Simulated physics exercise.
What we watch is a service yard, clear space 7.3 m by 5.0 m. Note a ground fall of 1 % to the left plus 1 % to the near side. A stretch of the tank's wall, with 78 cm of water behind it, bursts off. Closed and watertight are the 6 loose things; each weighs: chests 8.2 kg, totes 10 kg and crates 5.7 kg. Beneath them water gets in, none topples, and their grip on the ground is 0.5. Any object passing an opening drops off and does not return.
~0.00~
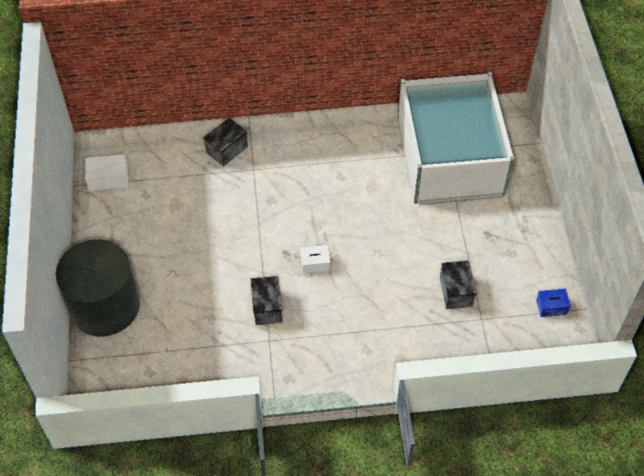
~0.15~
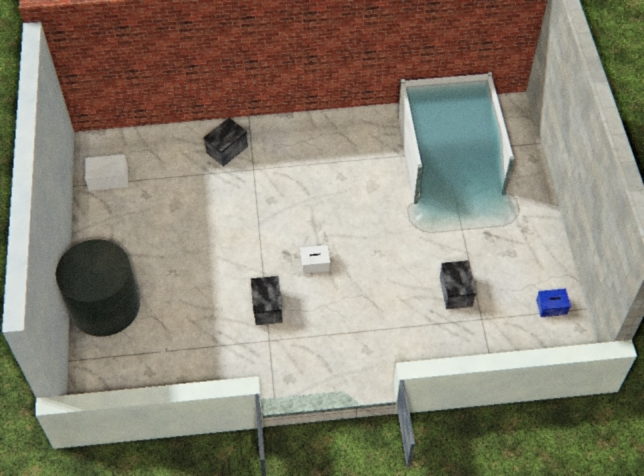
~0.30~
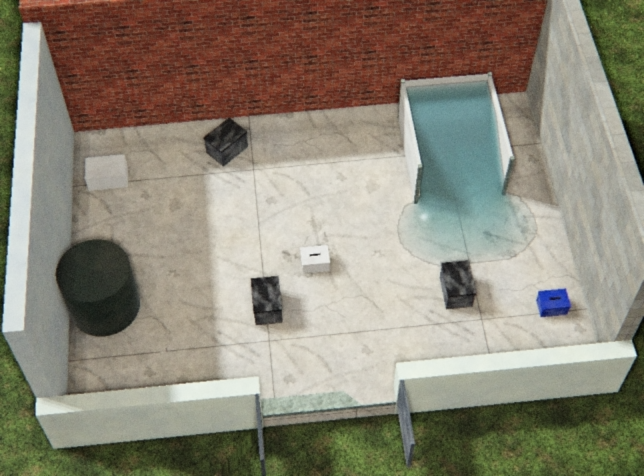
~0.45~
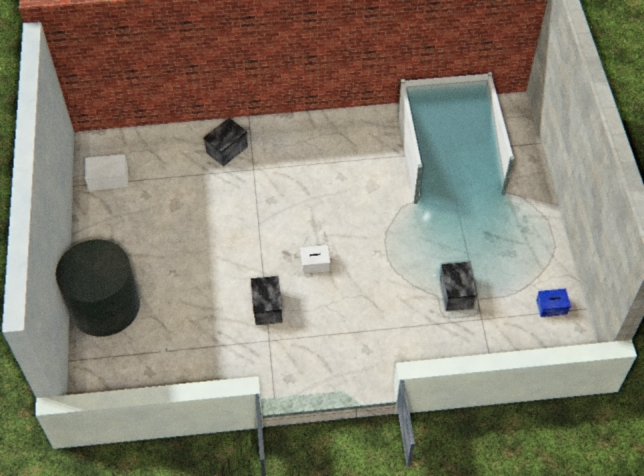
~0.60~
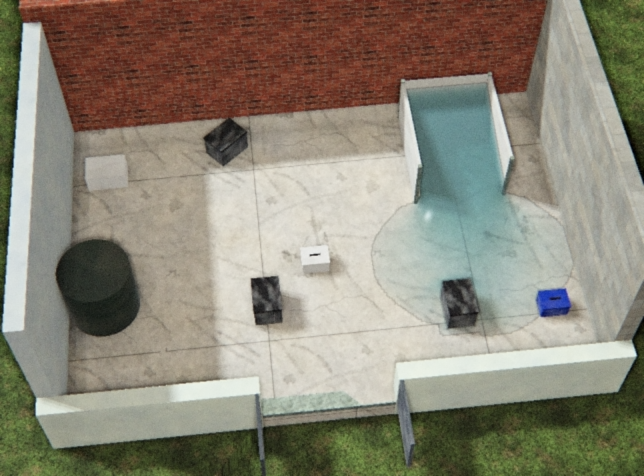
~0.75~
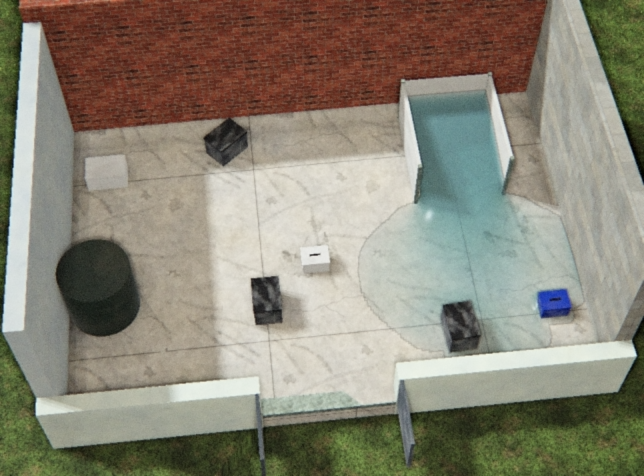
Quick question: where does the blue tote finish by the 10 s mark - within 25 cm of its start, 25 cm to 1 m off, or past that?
Past 1 m.
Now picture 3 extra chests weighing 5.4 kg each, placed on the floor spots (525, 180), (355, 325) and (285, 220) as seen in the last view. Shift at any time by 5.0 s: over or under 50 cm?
So that's beyond the threshold, beyond the threshold and within the threshold, in that sequence.
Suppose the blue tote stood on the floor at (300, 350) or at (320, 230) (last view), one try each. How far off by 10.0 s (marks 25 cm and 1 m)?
Well, it gets swept off on the first try and scarcely moves on the second.
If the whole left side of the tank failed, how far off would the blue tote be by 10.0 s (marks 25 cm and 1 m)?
With that failure, the blue tote remains in position.
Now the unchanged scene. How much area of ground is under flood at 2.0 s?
Near 14 m2 in all.
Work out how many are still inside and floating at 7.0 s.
My tally comes to 1.
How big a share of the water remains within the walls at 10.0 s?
Close to 78 in a hundred parts remain.
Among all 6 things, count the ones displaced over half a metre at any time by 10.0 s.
I get 4.
After 2.0 s the blue tote is near (570, 332), 0.7 m from its start, afloat; 0 of 6 are out; 2 afloat.
After 4.5 s the blue tote is near (452, 302), 1.4 m from its start, afloat; 1 of 6 are out; 1 afloat.
After 7.0 s the blue tote is near (402, 295), 2.1 m from its start, aground; 1 of 6 are out; 1 afloat.
After 10.0 s the blue tote is near (402, 295), 2.1 m from its start, aground; 1 of 6 are out; 2 afloat.
